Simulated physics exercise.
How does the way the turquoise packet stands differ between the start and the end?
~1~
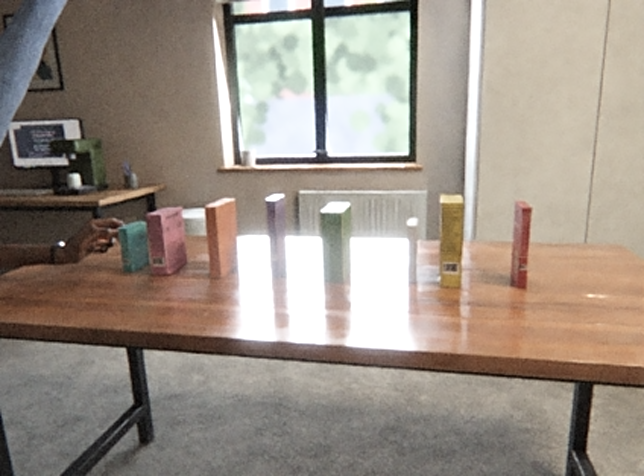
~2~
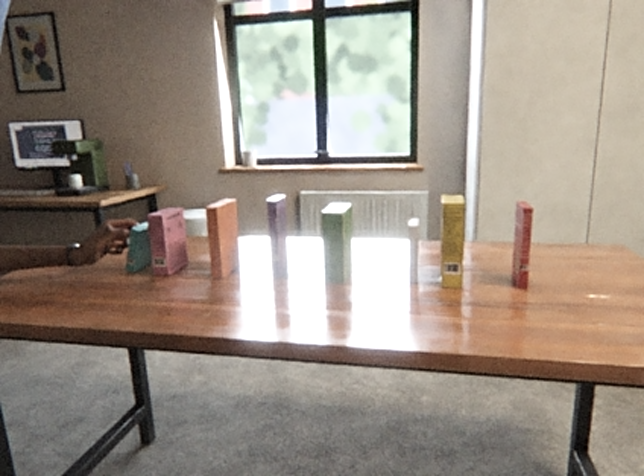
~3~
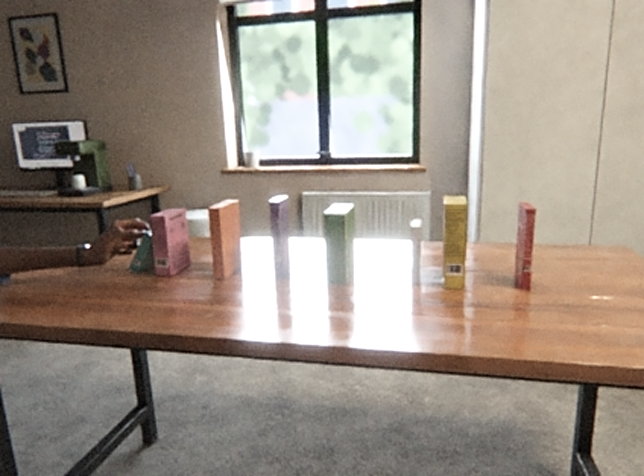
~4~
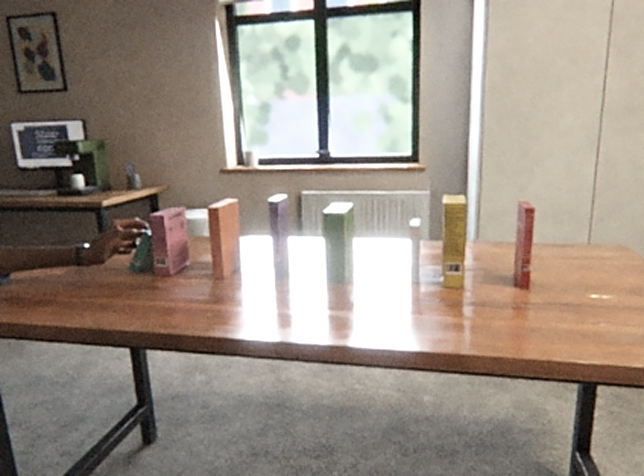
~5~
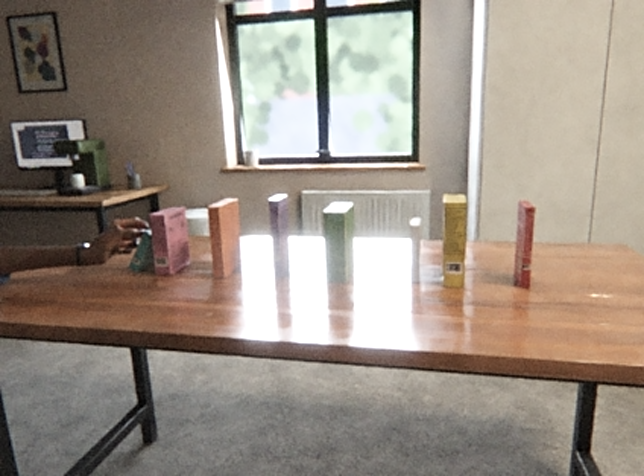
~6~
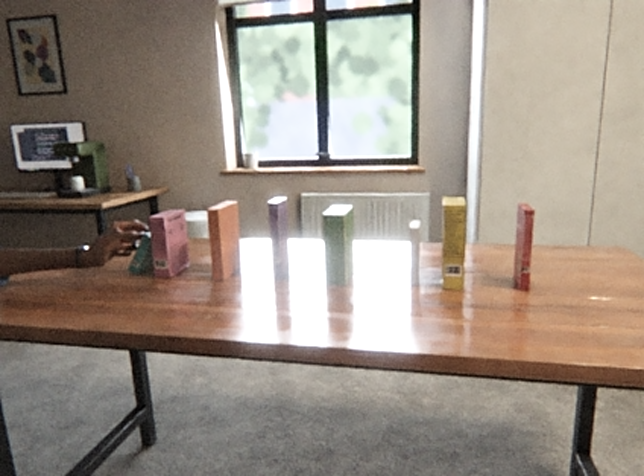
At the start the turquoise packet stands upright at the left end of the row. By the end it is leaning to the right, with the hand still beside it.
